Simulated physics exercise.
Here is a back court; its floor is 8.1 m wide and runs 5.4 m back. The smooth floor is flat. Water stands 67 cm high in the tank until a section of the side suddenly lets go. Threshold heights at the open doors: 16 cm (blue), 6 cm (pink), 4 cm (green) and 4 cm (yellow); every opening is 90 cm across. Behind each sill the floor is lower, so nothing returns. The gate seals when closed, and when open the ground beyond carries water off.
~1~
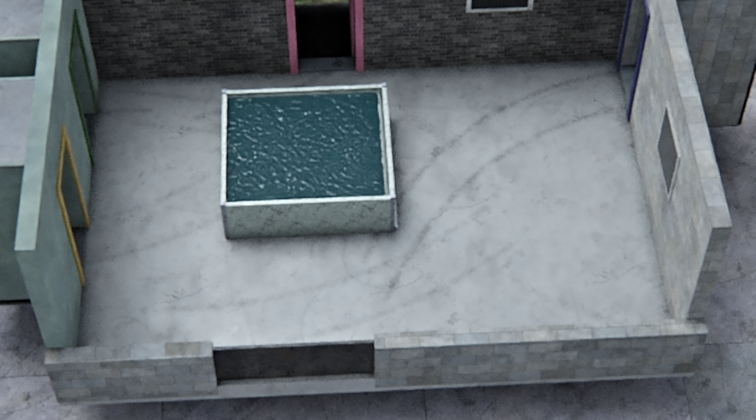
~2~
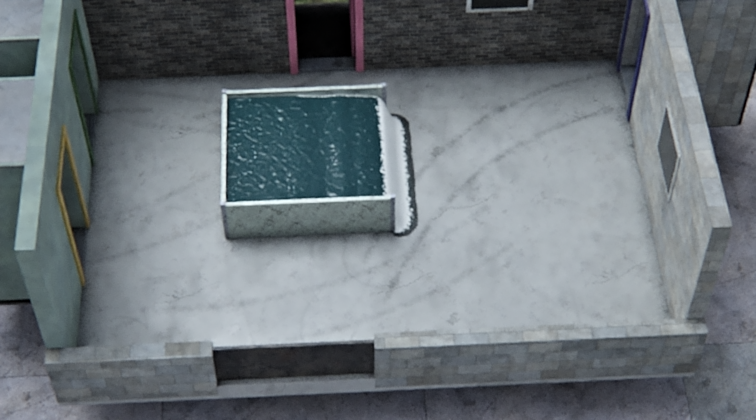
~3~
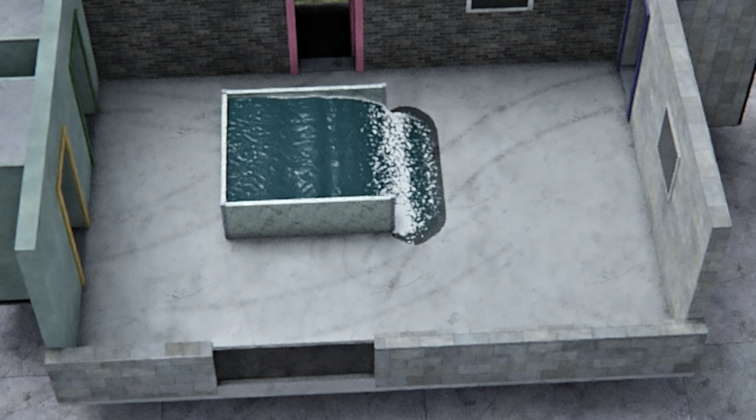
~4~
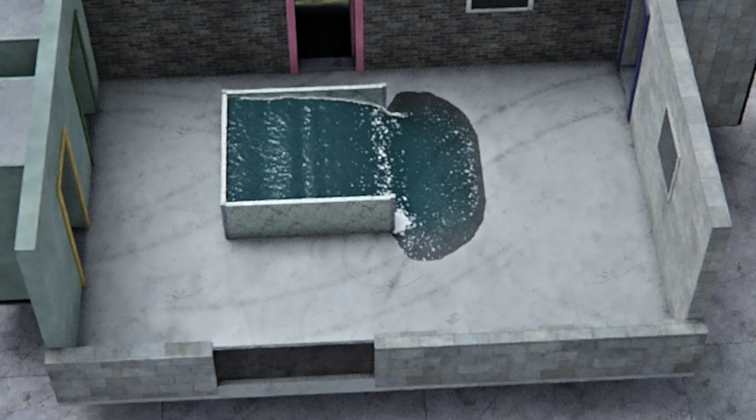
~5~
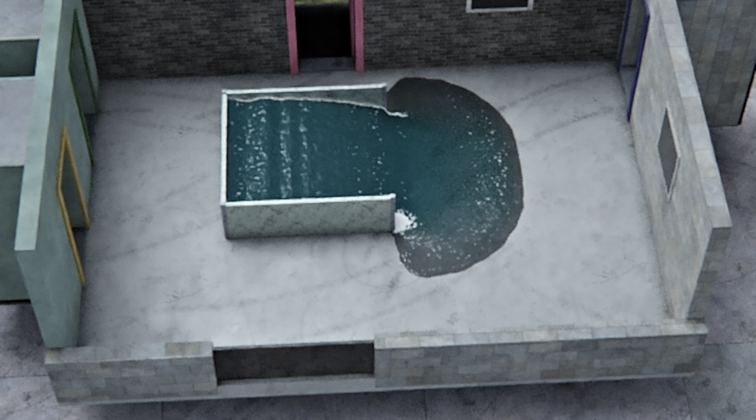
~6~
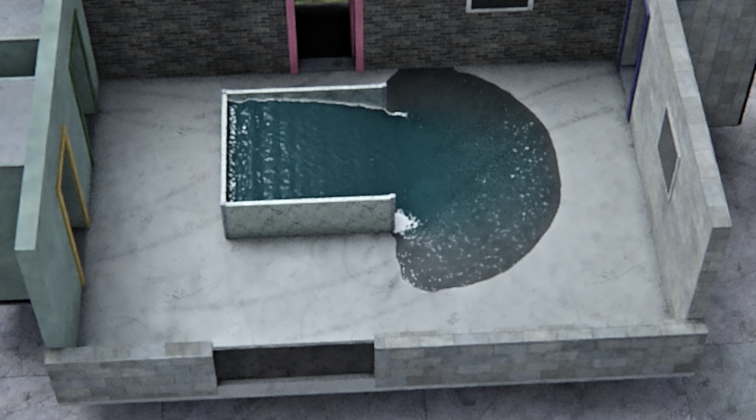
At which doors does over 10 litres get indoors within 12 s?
The water let in: At the blue door it passes the limit; at the pink door it stays under the limit; at the green door it goes over the limit; at the yellow door it passes the limit.
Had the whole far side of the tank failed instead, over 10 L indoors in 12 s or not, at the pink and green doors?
Against that limit: Pink past it, green above.
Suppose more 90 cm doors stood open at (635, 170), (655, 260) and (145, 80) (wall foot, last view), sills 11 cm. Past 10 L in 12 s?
In that order: Past it, past it, under.
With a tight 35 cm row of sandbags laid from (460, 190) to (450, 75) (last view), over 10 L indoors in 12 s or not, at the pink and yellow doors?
Against that limit: Pink past it, yellow above.
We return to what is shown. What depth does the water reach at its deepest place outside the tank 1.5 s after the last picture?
Roughly 41 cm.
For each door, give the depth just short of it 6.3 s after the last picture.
Depths in cm: Blue 8, pink 6, green 0, yellow 7.
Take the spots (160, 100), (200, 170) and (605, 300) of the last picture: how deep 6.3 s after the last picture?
In that order: 3, 0 and 14 cm.
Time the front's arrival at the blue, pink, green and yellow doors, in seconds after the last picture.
Blue 0.5 s, pink 3.0 s, green 7.0 s, yellow 6.0 s.
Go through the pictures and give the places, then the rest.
The first frame shows the tank at (306, 147) is whole and still, 67 cm deep.
In the second frame, the front is at (398, 233), 1.1 m from the gap at (386, 162); 0.5 m2 of floor is under water; 67 cm left at the back of the tank.
In the third frame, water pours out at (386, 164) and has run 1.3 m, to (415, 239); typically 12 cm deep outside, 67 cm at the tank's back.
In the fourth frame, water pours out at (386, 165) and has run 1.6 m, to (469, 233); typically 10 cm deep outside, 67 cm at the tank's back.
In the fifth frame, the front is at (510, 225), 2.0 m from the gap at (386, 166); 5.2 m2 of floor is under water; 65 cm left at the back of the tank.
In the sixth frame, the front is at (555, 190), 2.5 m from the gap at (386, 166); 7.2 m2 of floor is under water; 58 cm left at the back of the tank.
Then, 0.7 s after the last picture water covers 40 % of the floor and is deepest (28 cm) near (400, 203); blue door 16 cm at the sill, 0 L in, pink door not reached, green door not reached, yellow door not reached.
Then, 1.5 s after the last picture water covers 45 % of the floor and is deepest (41 cm) near (610, 76); blue door 33 cm at the sill, 19 L in, pink door not reached, green door not reached, yellow door not reached.
Then, 2.8 s after the last picture water covers 45 % of the floor and is deepest (33 cm) near (665, 349); blue door 29 cm at the sill, 141 L in, pink door not reached, green door not reached, yellow door not reached.
Then, 6.3 s after the last picture water covers 85 % of the floor and is deepest (14 cm) near (559, 354); blue door 8 cm at the sill, 177 L in, pink door 6 cm at the sill, 0 L in, green door not reached, yellow door 7 cm at the sill, 0 L in.
Then, 11.3 s after the last picture water covers 100 % of the floor and is deepest (14 cm) near (216, 84); blue door 7 cm at the sill, 178 L in, pink door 4 cm at the sill, 0 L in, green door 11 cm at the sill, 56 L in, yellow door 9 cm at the sill, 95 L in.
